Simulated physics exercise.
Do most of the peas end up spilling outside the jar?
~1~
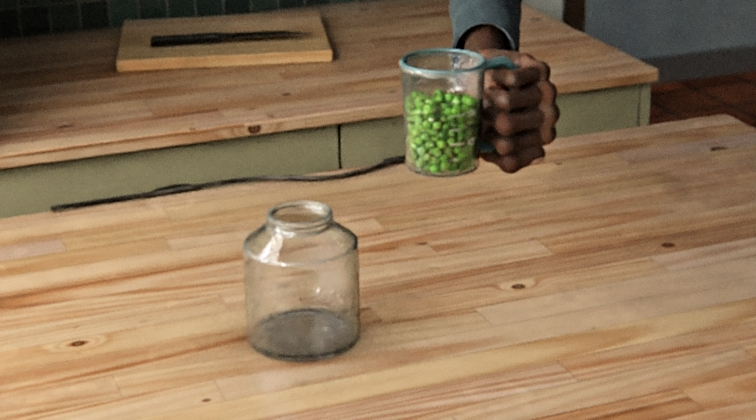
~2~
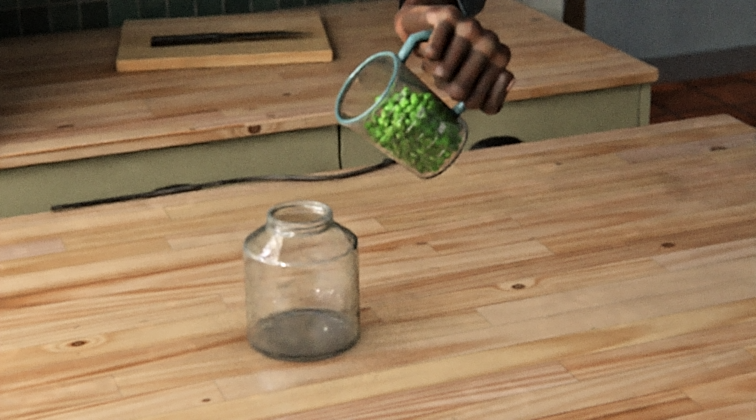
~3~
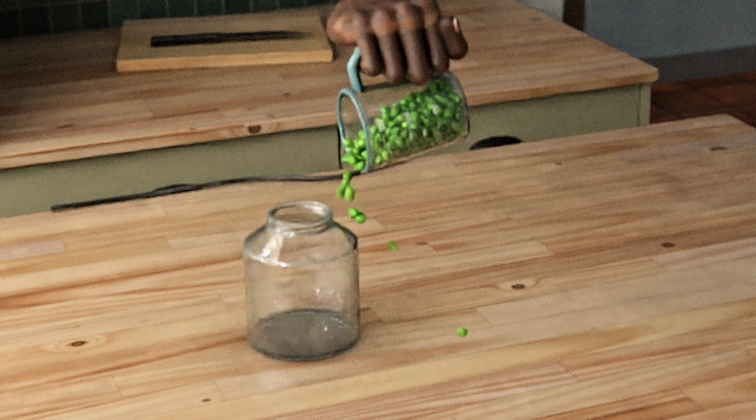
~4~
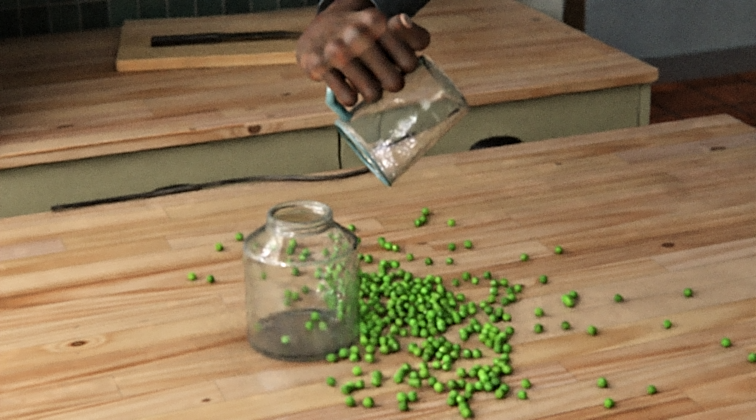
Yes, nearly all of the peas land scattered on the wooden table, while the cup is emptied and the jar stays empty.
